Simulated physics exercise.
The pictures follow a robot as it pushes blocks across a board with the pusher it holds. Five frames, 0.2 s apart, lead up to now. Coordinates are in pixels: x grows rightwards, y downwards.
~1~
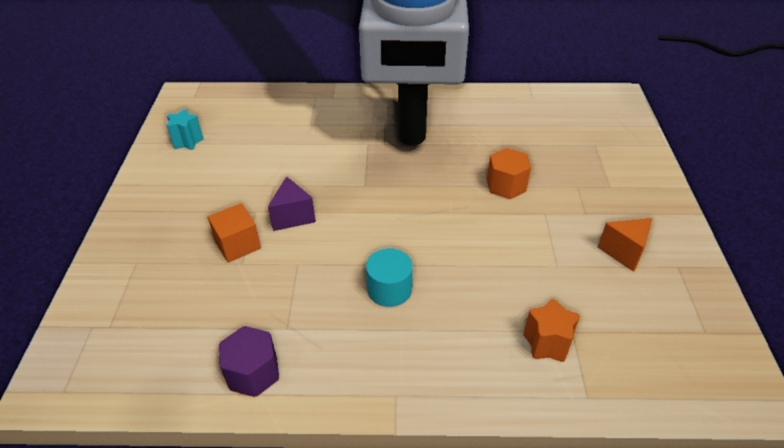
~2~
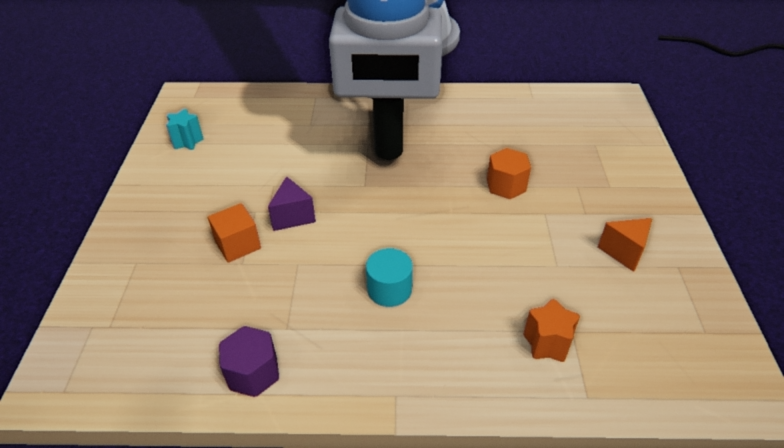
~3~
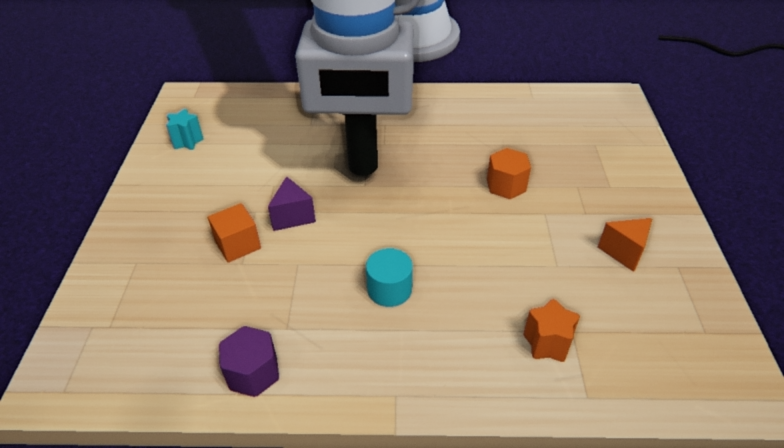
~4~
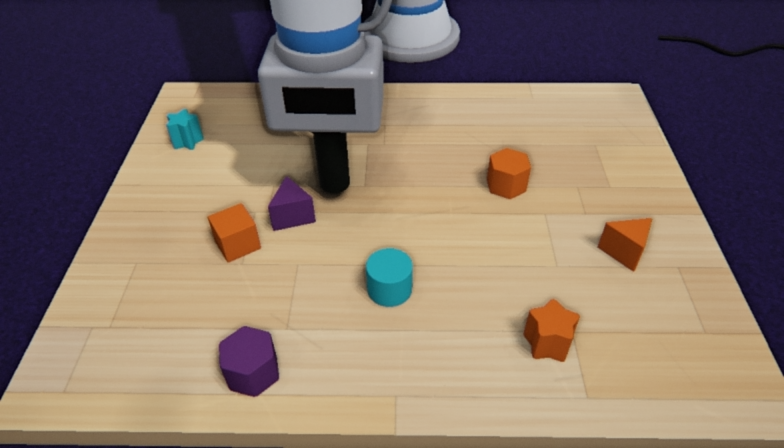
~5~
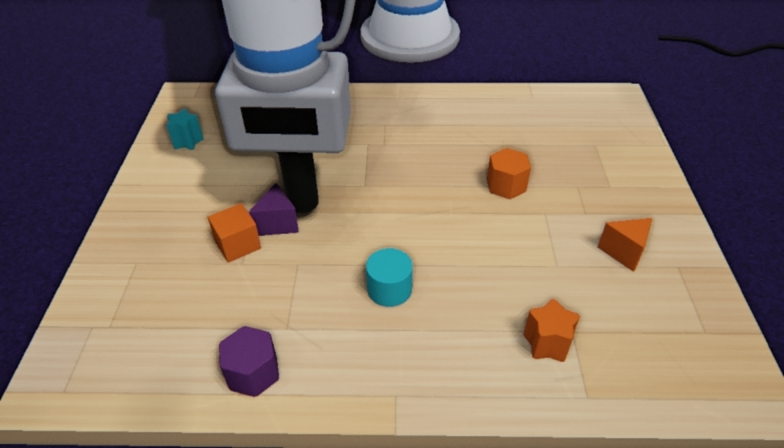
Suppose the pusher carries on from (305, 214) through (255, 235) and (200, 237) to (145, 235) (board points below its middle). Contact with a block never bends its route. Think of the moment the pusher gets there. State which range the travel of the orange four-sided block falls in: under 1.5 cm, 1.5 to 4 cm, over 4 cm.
Answer: More than 4 cm.
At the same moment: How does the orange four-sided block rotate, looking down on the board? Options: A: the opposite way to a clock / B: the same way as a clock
That would be A.
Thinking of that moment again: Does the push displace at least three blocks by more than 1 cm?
That would be a no.
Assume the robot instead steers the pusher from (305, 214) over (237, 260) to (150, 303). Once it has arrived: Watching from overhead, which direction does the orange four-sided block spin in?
Looking down, it rotates clockwise.
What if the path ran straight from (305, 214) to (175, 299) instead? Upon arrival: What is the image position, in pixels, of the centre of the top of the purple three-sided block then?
For the centre of its top, I'd go with (210, 216).
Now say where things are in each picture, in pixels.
In the first picture, tip of the pusher at (412, 137), middles of tops, orange four-sided block at (231, 220), purple three-sided block at (289, 193).
In the second picture, pusher at (389, 151), nothing pushed.
In the third picture, pusher at (363, 167), nothing pushed.
In the fourth picture, pusher at (335, 184), nothing pushed.
In the fifth picture, pusher at (303, 203), orange four-sided block at (231, 220), purple three-sided block at (273, 200).
What follows on the original path. One third of the way, pusher at (251, 224); orange four-sided block at (191, 237), turned 40° anticlockwise; purple three-sided block at (216, 215), turned 25° clockwise.
Two thirds of the way, pusher at (196, 226); orange four-sided block at (181, 243), turned 55° anticlockwise; purple three-sided block at (158, 218).
At the end, pusher at (140, 224); orange four-sided block at (181, 243), turned 55° anticlockwise; purple three-sided block at (102, 222).
